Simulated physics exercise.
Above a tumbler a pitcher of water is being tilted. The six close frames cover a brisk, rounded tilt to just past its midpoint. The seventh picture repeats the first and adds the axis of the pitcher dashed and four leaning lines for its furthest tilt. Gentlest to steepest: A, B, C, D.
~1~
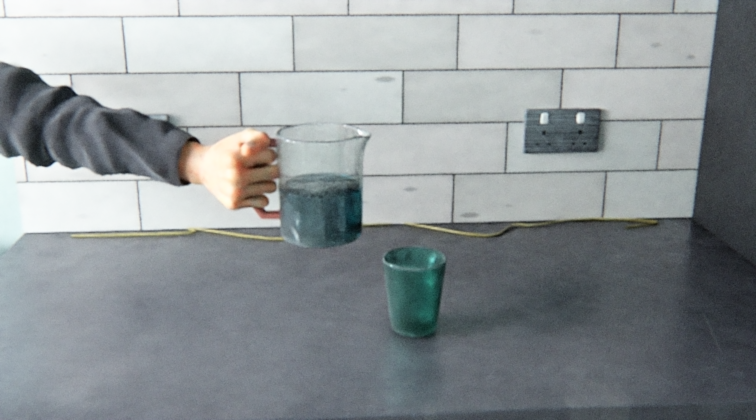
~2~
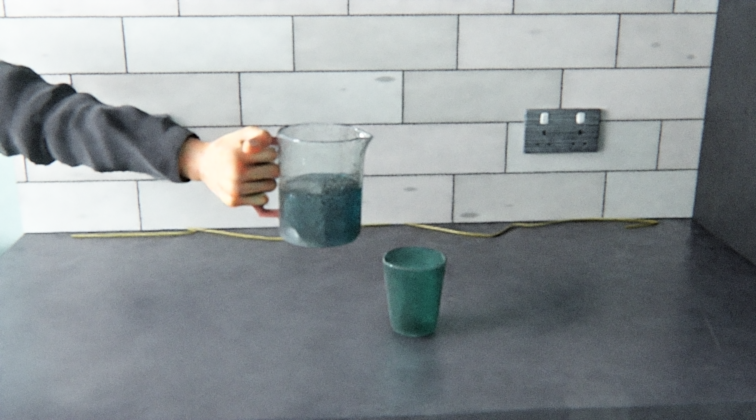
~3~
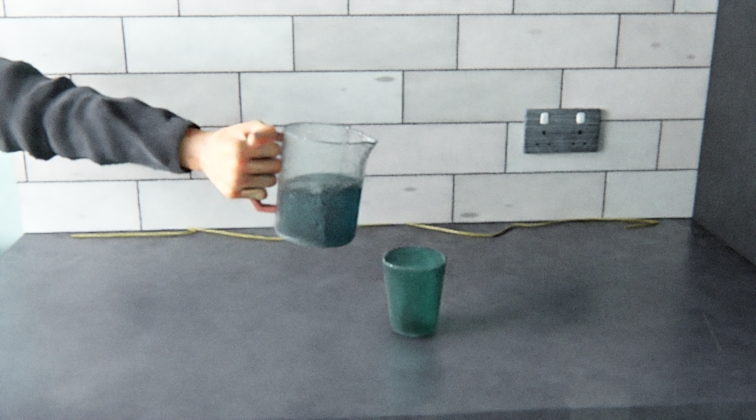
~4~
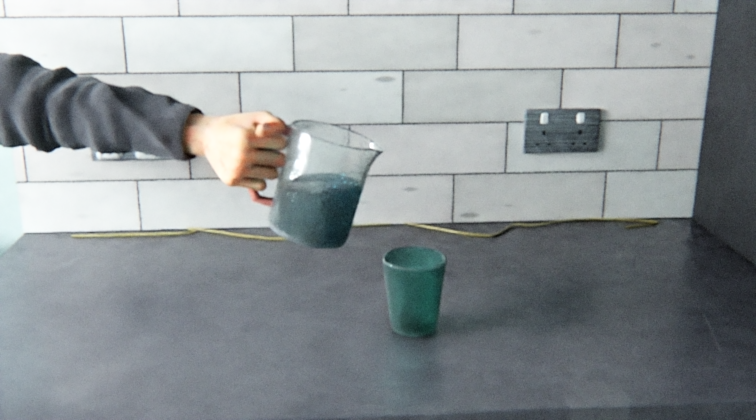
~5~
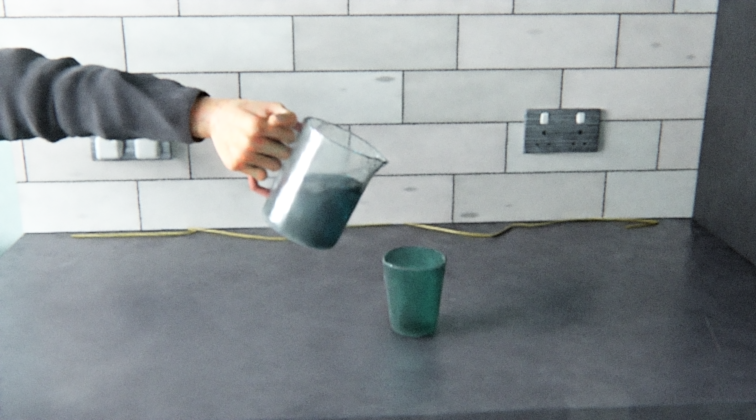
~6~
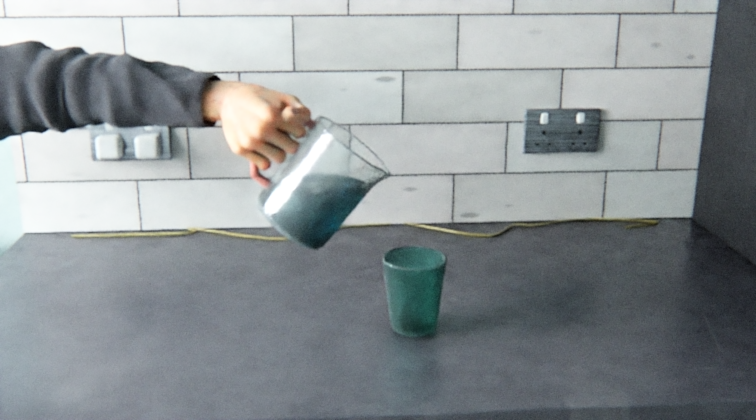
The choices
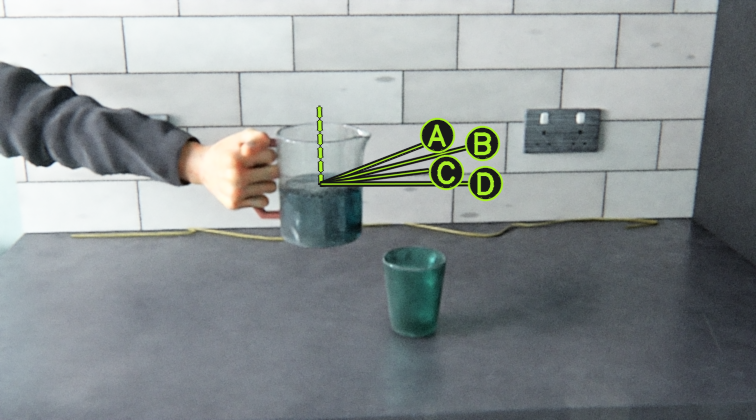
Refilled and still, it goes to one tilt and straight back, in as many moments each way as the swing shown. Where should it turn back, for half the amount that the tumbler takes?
Line A does it best.
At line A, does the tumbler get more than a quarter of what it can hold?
Yes.
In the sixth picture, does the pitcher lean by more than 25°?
Yes, it does.
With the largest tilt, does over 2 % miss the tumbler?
Yes, it does.
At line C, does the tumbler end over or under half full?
Over half.
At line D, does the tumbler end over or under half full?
Over half.
In lime, A at (422, 145); B at (466, 147); C at (428, 170); D at (468, 183).
For line A, the tumbler ends with about 49 % of what it can hold.
For line B, the tumbler ends with about 71 % of what it can hold; 5 % of the water is spilt.
For line C, the tumbler ends with about 80 % of what it can hold; 16 % of the water is spilt.
For line D, the tumbler ends with about 83 % of what it can hold; 28 % of the water is spilt.
